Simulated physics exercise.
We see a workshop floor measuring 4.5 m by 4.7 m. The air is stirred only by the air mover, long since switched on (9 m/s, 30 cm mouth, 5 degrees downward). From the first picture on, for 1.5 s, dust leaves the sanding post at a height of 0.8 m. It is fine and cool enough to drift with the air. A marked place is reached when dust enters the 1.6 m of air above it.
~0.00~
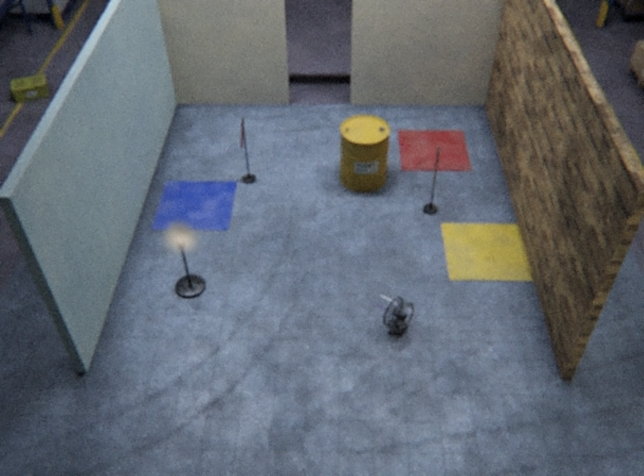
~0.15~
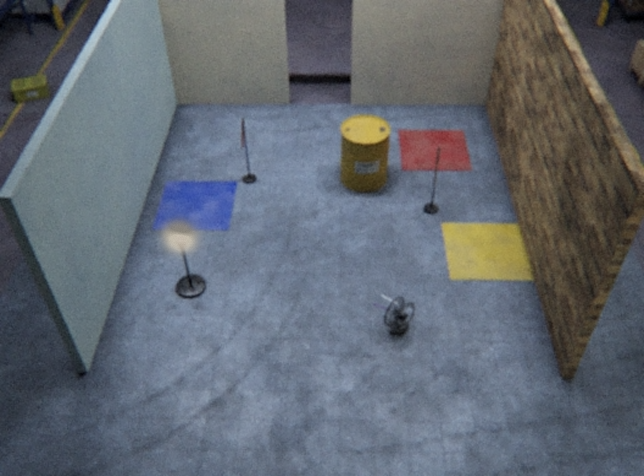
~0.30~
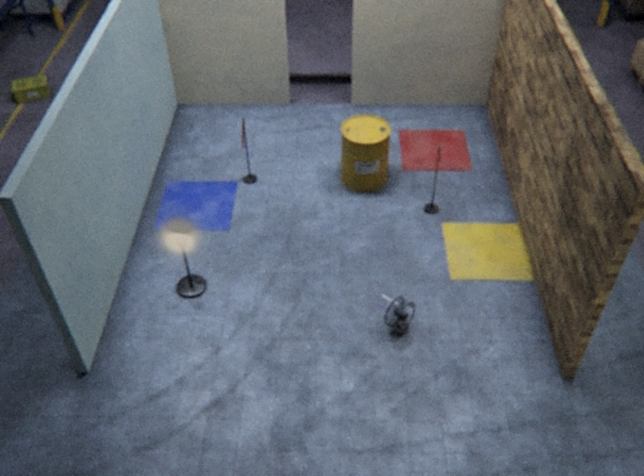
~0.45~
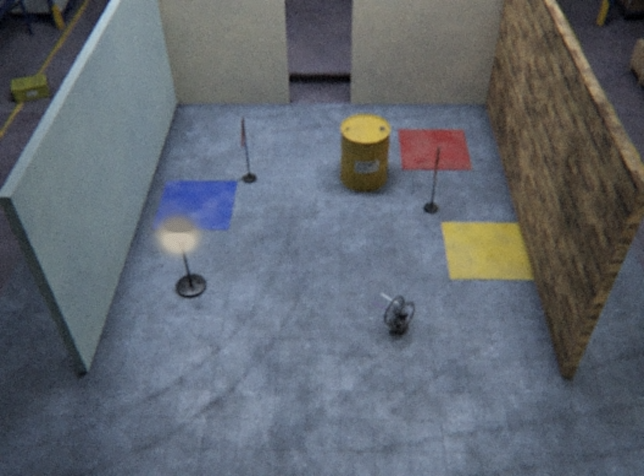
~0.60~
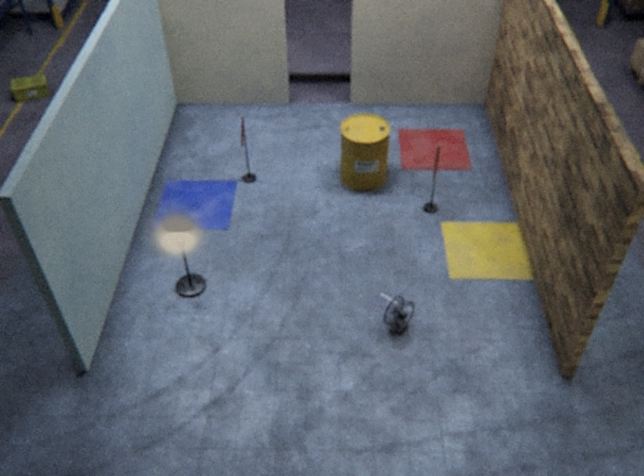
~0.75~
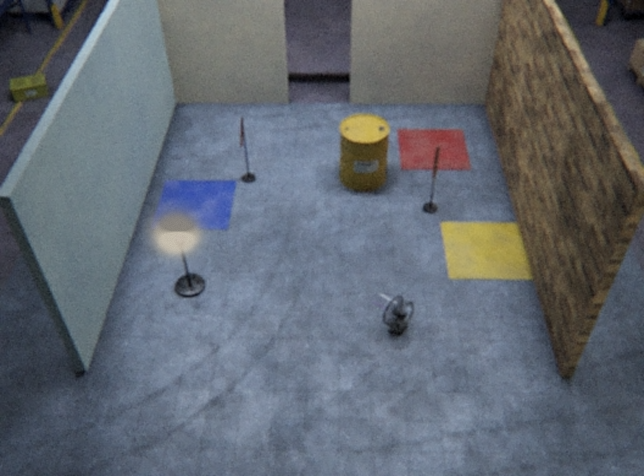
A yellow barrel stands on the floor while a small pale puff grows slightly above a post.
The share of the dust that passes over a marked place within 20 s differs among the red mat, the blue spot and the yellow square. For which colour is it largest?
It is blue.
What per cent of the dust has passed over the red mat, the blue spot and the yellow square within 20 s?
Roughly 0 % red, 40 % blue, 0 % yellow.
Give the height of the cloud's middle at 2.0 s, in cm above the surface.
Roughly 60 cm up.
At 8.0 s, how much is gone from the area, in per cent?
Some 70 per cent.
By 2.0 s we count, 0 % has passed over the yellow square, 0 % over the blue spot and 0 % over the red mat, with 100 % still about or yet to come, and the middle of the rest is near (171, 228).
By 4.0 s we count, 0 % has passed over the yellow square, 28 % over the blue spot and 0 % over the red mat, with 99 % still about or yet to come, and the middle of the rest is near (131, 182).
By 8.0 s we count, 0 % has passed over the yellow square, 41 % over the blue spot and 0 % over the red mat, with 32 % still about or yet to come, and the middle of the rest is near (105, 107).
By 20.0 s we count, 0 % has passed over the yellow square, 42 % over the blue spot and 0 % over the red mat, with 7 % still about or yet to come.
